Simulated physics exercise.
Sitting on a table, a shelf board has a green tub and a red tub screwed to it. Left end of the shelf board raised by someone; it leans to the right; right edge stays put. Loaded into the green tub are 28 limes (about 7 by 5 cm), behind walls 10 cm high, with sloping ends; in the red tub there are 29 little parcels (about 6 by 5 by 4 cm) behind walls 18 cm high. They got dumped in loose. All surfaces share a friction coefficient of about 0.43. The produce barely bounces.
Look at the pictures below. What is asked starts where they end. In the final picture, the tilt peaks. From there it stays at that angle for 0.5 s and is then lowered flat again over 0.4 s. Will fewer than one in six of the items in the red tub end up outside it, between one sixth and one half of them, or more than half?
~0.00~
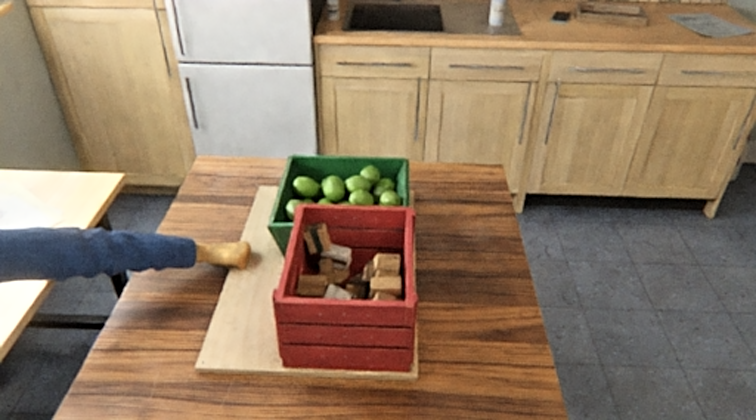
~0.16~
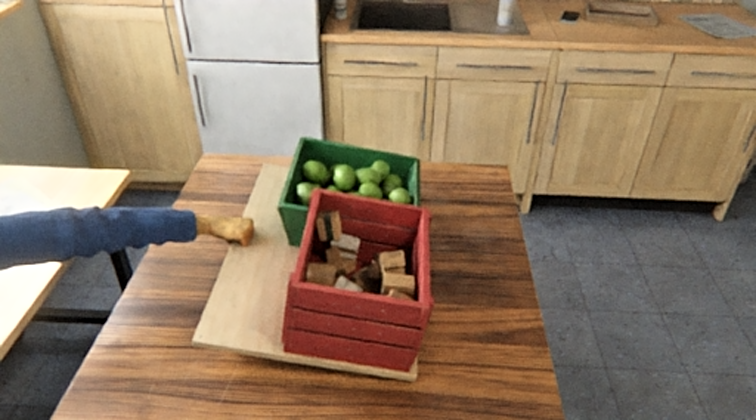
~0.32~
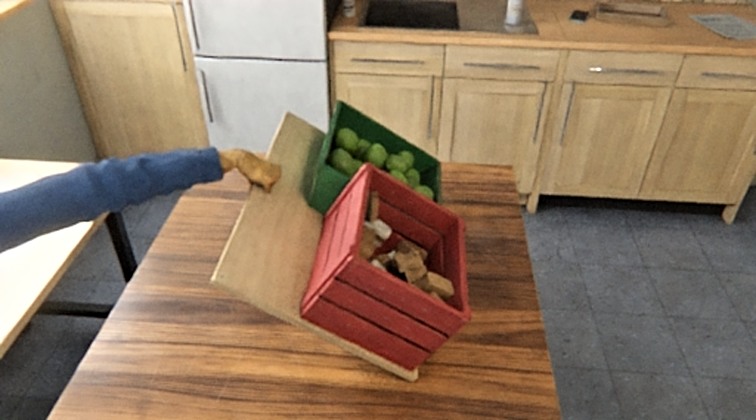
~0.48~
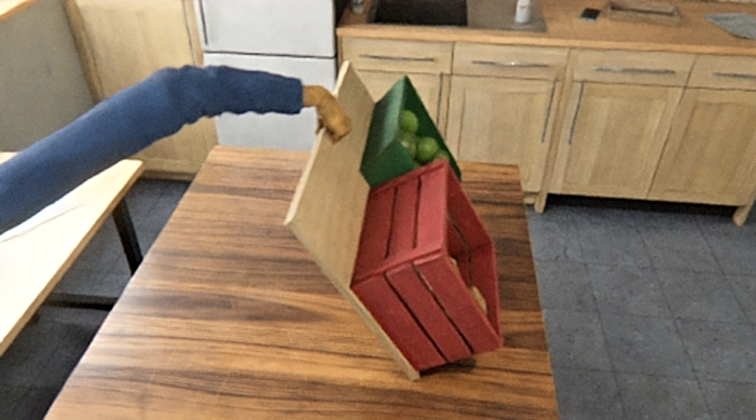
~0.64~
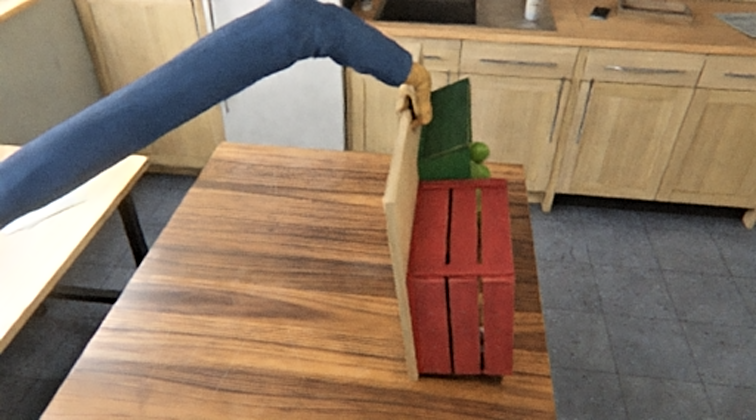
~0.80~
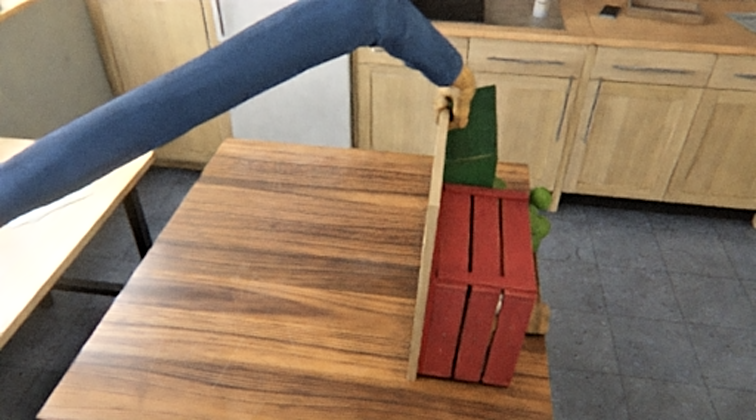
Between a sixth and a half.
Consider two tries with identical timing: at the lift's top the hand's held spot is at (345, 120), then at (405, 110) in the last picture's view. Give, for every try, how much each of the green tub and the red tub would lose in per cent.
Loss per try - green tub 30 / 90 percent, red tub 0 / 10 percent.
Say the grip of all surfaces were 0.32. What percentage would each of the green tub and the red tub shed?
Green tub 100, red tub 20 per cent.
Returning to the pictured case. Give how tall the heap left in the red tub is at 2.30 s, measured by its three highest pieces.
That is close to 11 centimetres.
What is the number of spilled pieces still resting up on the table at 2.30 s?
I'd say close to 16 in all.
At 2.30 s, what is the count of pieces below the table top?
At that time, the count is near 20.
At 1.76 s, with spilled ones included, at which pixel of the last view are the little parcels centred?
Somewhere around pixel (370, 291).
After 1.04 s, tilt 92°; the green tub is down by 23 of 28 and the red tub is down by 3 of 29.
After 1.34 s, tilt 89°; the green tub is down by 27 of 28 and the red tub is down by 3 of 29.
After 1.76 s, tilt 0°; the green tub is down by 28 of 28 and the red tub is down by 8 of 29.
Outcome (at 2.30 s), the green tub is down by 28 of 28 and the red tub is down by 8 of 29. Asked share, 8 of 29, 28 per cent.
